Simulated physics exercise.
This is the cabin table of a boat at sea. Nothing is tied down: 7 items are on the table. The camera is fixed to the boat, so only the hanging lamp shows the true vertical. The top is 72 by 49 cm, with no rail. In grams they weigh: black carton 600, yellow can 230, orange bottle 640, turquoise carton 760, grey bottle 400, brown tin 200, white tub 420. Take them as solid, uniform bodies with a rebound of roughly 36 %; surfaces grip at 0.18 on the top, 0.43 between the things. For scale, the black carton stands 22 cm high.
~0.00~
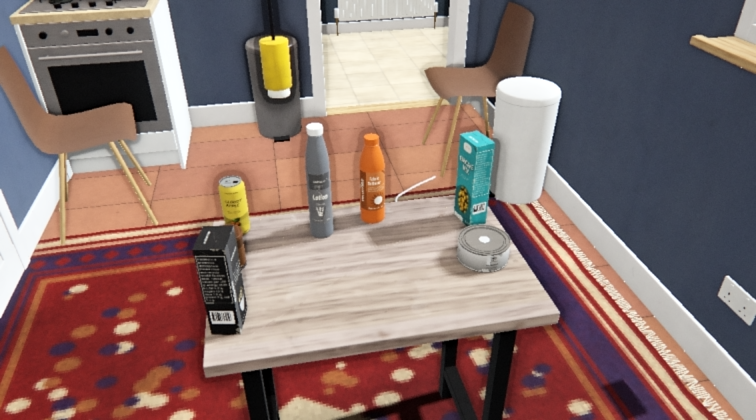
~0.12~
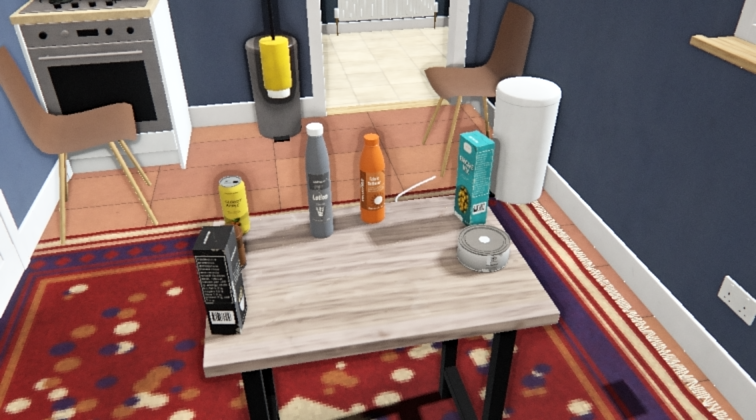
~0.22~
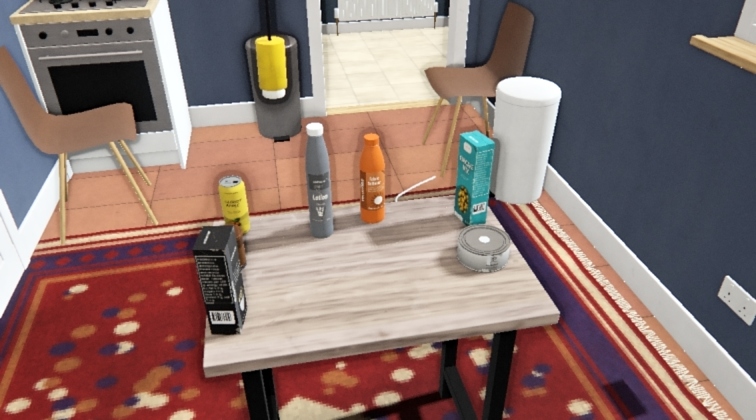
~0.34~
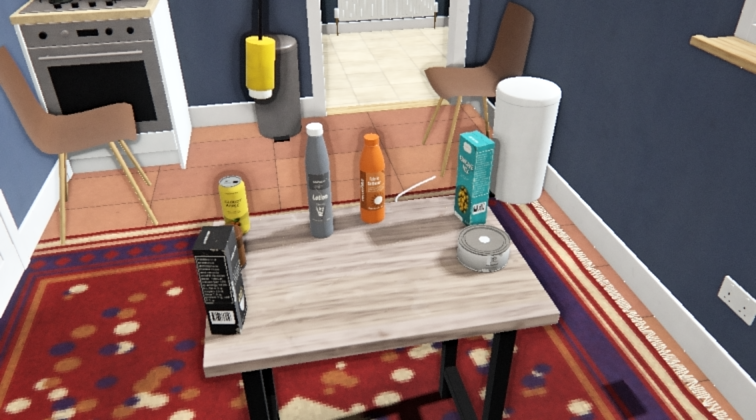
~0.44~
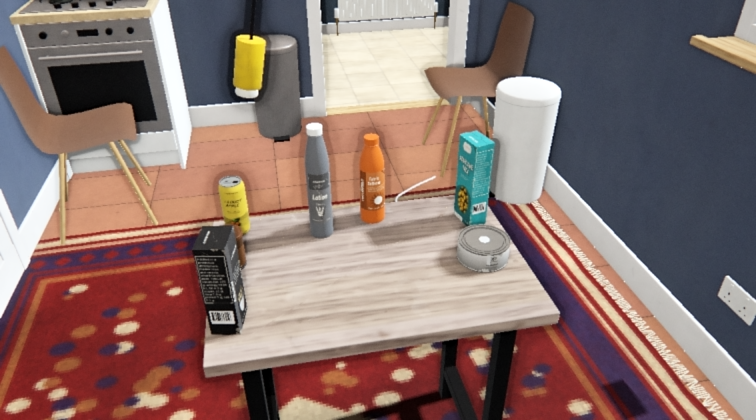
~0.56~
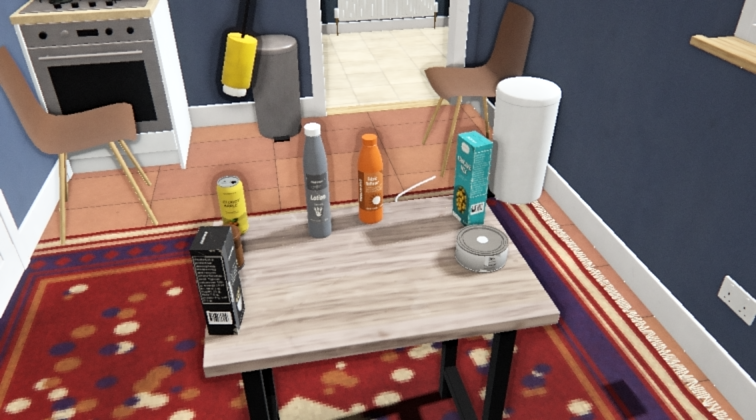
A yellow lamp hangs over a wooden table in a blue-walled room with a red patterned rug, seen from slightly above. A black carton and yellow can stand at left, a brown tin half hidden behind the carton, with grey and orange bottles mid-table and a turquoise carton and pale round tub at right. Nearly still at first, the lamp swings left, and lastly the bottles and turquoise carton lean barely left, the camera fixed.
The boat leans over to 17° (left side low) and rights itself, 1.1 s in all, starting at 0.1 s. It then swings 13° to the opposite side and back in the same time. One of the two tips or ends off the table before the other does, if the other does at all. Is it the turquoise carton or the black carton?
The second of the two, the black carton.
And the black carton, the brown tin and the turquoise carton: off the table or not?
The black carton ends off the table; the brown tin ends off the table; the turquoise carton is still on the table.
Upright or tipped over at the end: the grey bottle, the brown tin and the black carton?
The grey bottle is still upright; the brown tin falls over; the black carton tips over.
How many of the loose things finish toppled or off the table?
In all, 3.
Around 0.96 s, floor tilted 7°, left side down; black carton, yellow can and brown tin now off the table; turquoise carton shifted 12 cm near (429, 185); grey bottle shifted 11 cm.
Around 1.26 s, boat level; turquoise carton shifted 17 cm near (409, 187); orange bottle shifted 16 cm; grey bottle shifted 17 cm.
Around 1.76 s, floor tilted 13°, right side down; turquoise carton shifted 16 cm near (411, 187); grey bottle shifted 16 cm; orange bottle shifted 16 cm.
Finally (2.8 s), off the table, black carton, yellow can and brown tin; not toppled but over 5 cm from the start, orange bottle, turquoise carton, grey bottle and white tub. Final places as that camera would see them, turquoise carton near (421, 186). Turquoise carton was never lost; black carton went at 0.78 s.
